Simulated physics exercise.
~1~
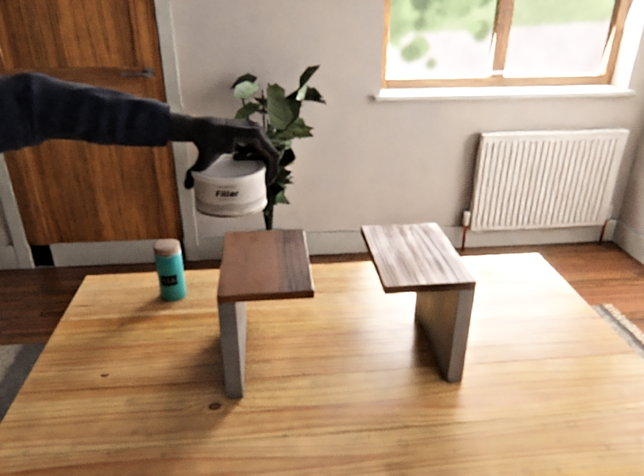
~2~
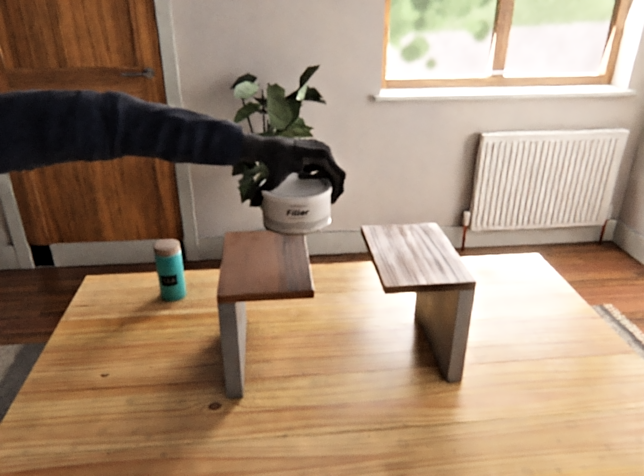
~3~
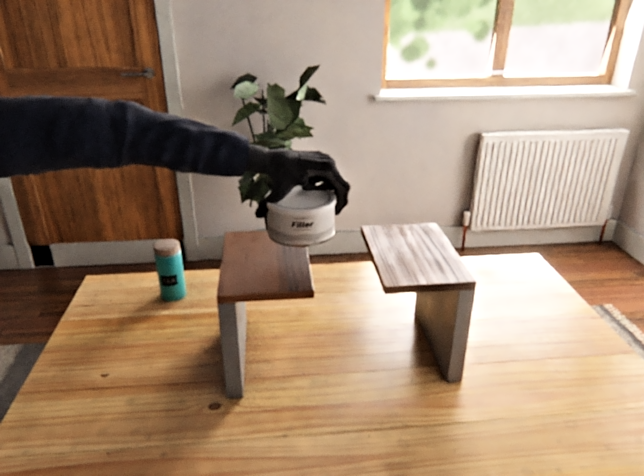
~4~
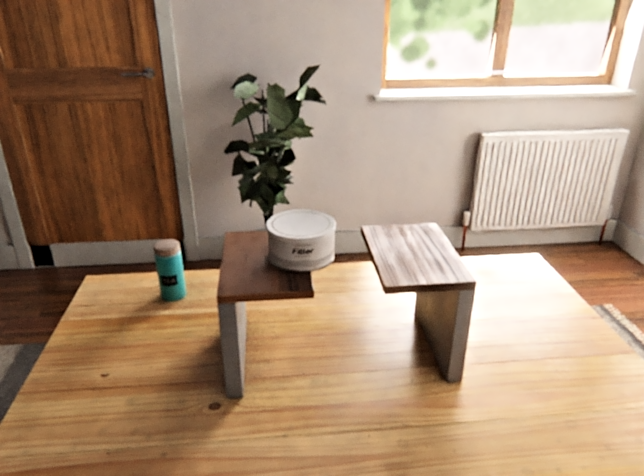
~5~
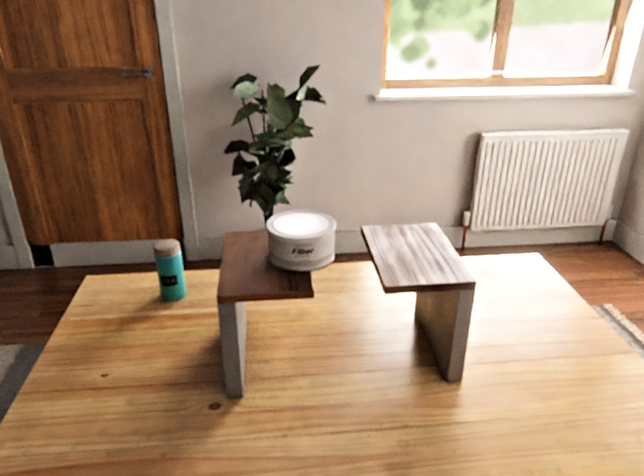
At first, a dark-gloved hand at the end of a dark sleeve reaches in from the left, holding a white tub above a wooden table. Below it are two small raised platforms with a gap between them, and a turquoise jar stands to the left. The hand carries the tub to the right, then lowers it toward the inner edge of the left platform. It lets go and withdraws from view as the tub settles a little lower. The tub ends upright on the left platform, jutting partly over the gap without dropping to the table, while the jar never moves.
